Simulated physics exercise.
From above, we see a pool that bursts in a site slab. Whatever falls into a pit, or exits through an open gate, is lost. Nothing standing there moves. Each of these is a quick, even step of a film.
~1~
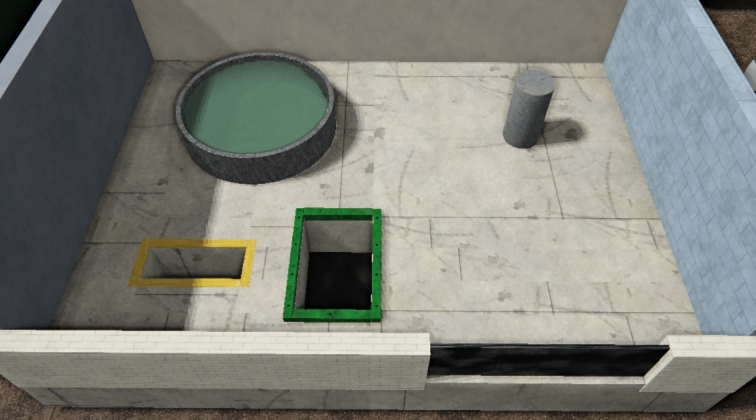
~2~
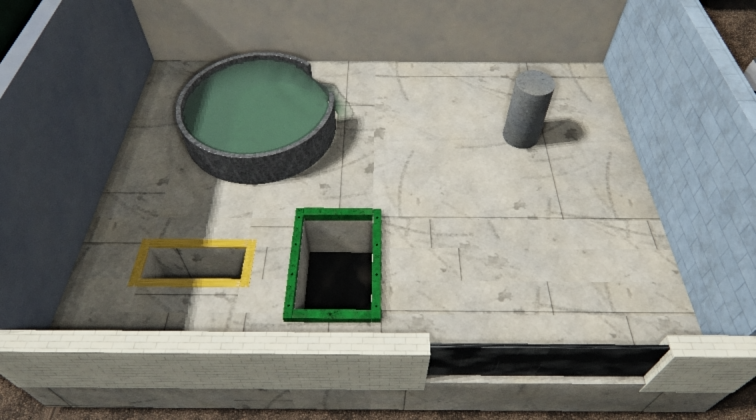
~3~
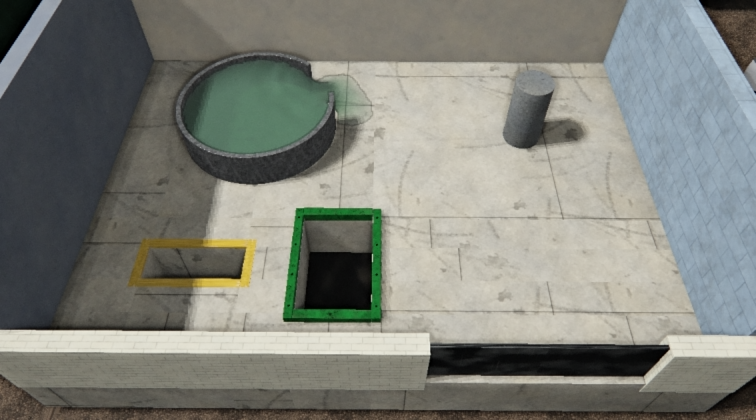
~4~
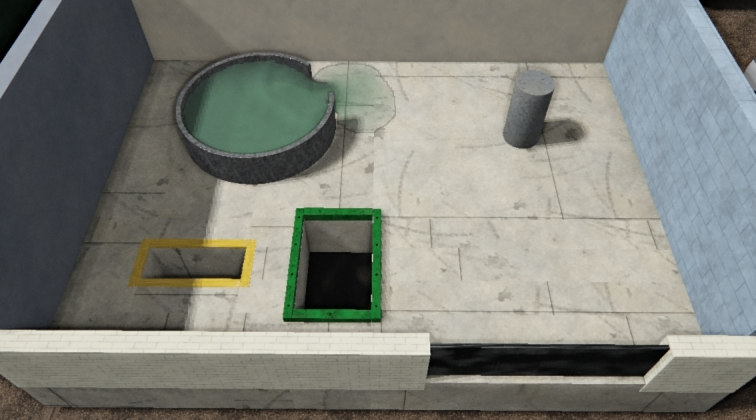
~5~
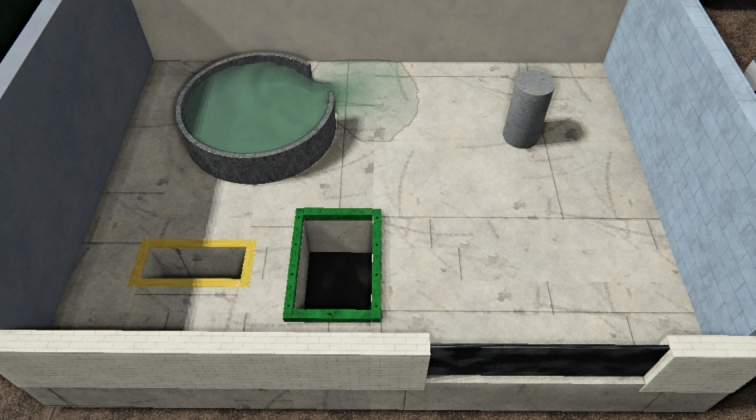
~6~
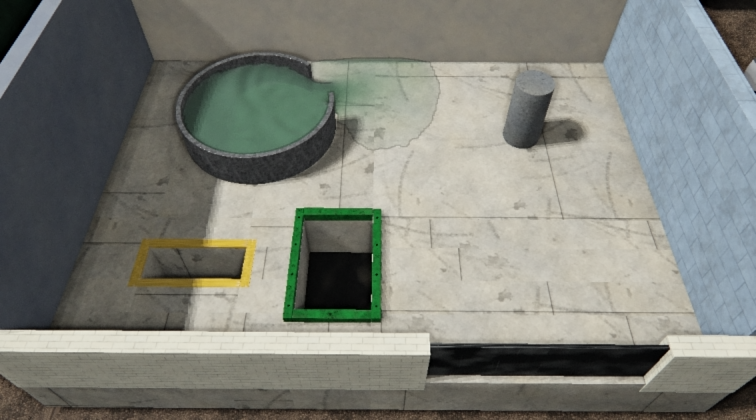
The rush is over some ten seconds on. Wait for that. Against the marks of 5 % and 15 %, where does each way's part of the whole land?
The gate lands below 5 %; the yellow pit lands below 5 %; the green pit lands below 5 %.
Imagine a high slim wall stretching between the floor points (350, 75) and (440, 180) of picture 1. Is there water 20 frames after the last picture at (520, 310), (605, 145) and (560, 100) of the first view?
Swamped, untouched, swamped.
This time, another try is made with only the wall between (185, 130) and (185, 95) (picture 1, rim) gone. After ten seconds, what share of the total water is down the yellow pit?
Share to the yellow pit: 15 in a hundred.
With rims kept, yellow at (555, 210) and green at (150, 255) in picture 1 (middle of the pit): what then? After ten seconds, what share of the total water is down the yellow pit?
Roughly 20 per cent ends up in the yellow pit.
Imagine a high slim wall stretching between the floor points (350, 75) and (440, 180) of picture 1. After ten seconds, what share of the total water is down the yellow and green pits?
Yellow 8 %, green 4 %.
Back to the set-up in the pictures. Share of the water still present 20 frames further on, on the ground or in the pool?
My estimate is some 100 percent.
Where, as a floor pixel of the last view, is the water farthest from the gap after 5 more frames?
Somewhere around (537, 66).
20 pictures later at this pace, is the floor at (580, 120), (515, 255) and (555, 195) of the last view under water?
Note - in order: Inundated / not inundated / inundated.
A moment on, water covers 15 % of the floor; the gate 0 %, the yellow pit 0 %, the green pit 0 %.
Next, water covers 25 % of the floor; the gate 0 %, the yellow pit 0 %, the green pit 0 %.
Then, water covers 35 % of the floor; the gate 0 %, the yellow pit 0 %, the green pit 0 %.
Later, water covers 55 % of the floor; the gate 0 %, the yellow pit 0 %, the green pit 0 %.
In the end, water covers 75 % of the floor; the gate 0 %, the yellow pit 0 %, the green pit 0 %.
